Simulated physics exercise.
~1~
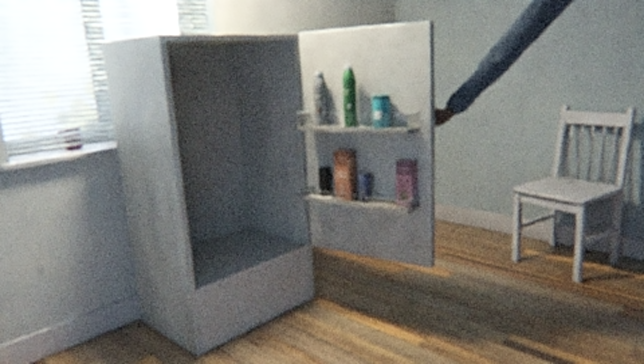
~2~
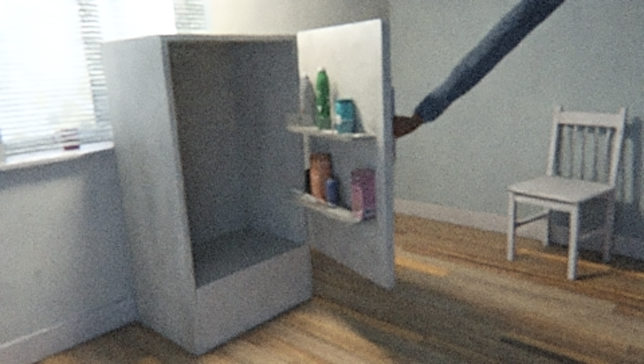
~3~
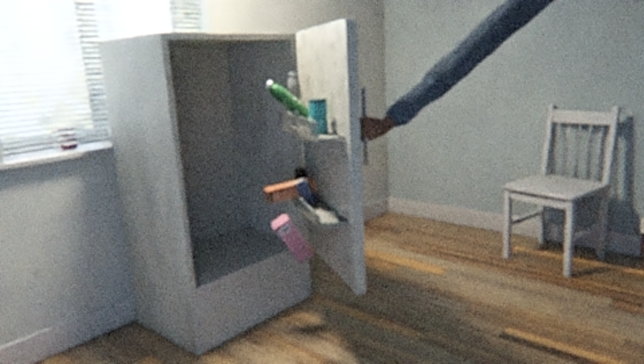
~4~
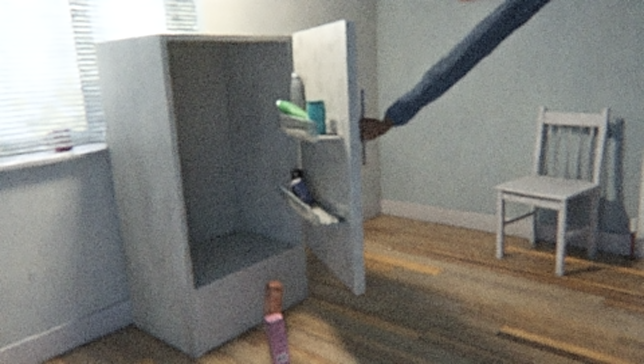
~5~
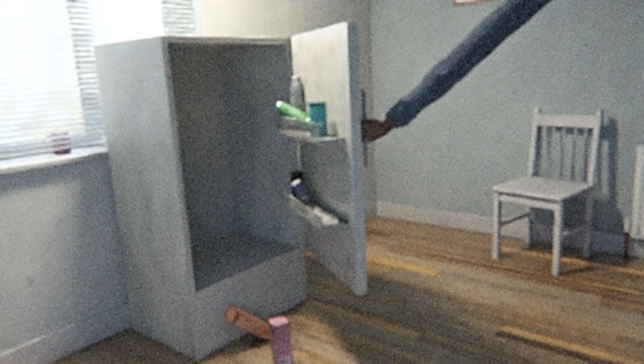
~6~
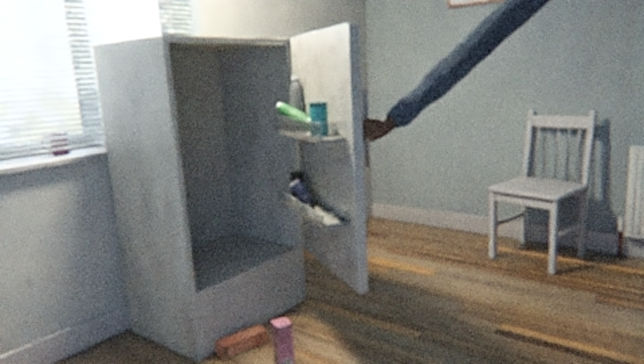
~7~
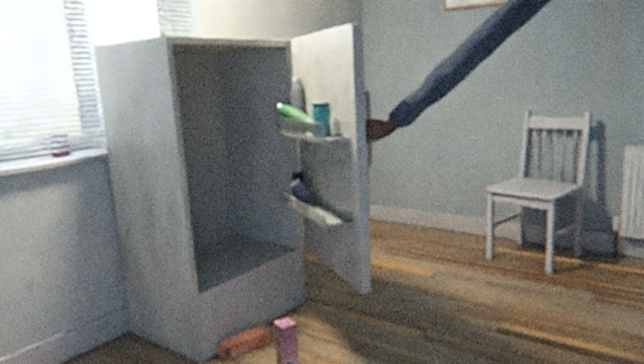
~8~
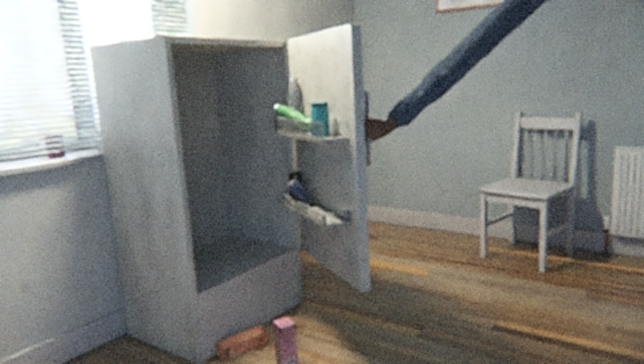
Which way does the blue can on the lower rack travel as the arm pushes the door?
The blue can moves to the left, carried along on the rack as the door swings.
